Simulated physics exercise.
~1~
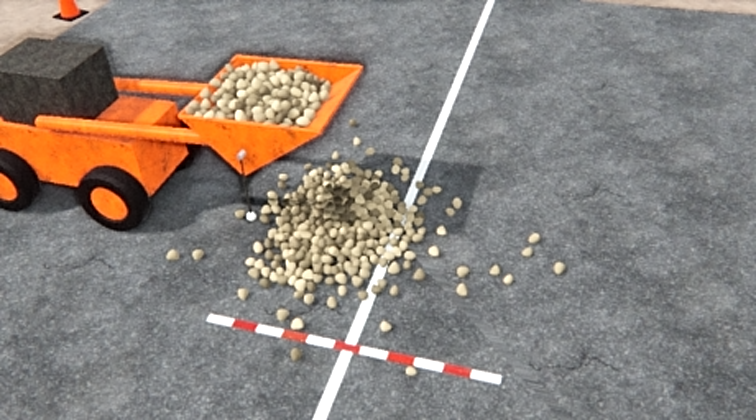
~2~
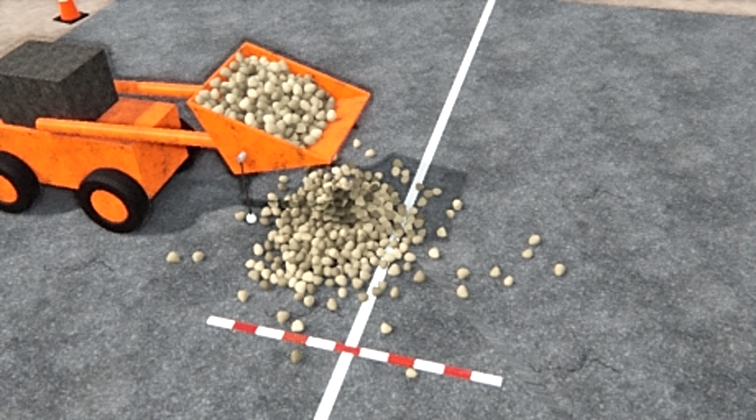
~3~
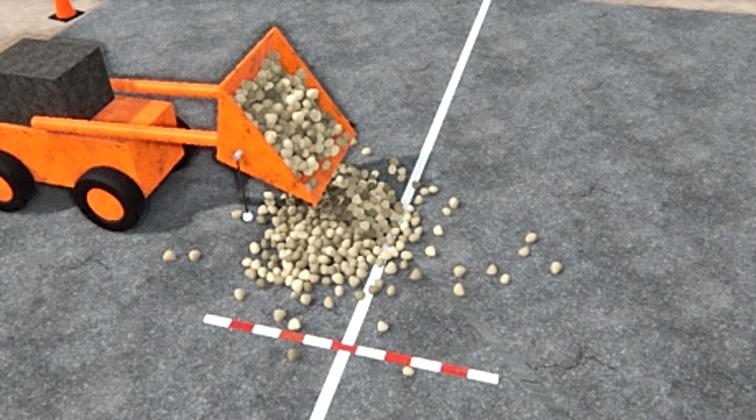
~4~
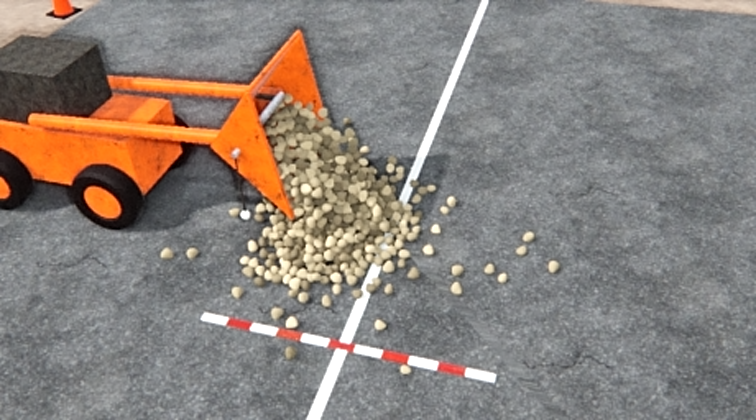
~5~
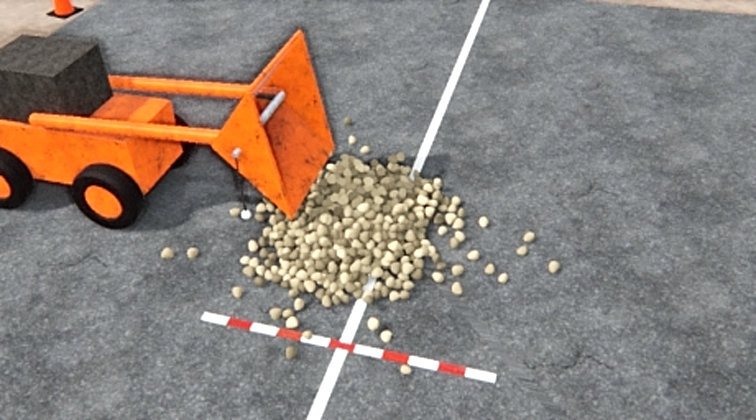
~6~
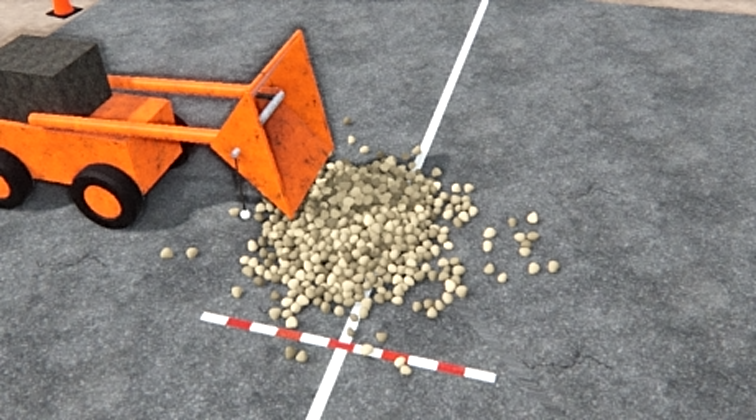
An orange loader tips its bucket, and stones slide onto a pile, spreading across a white line.
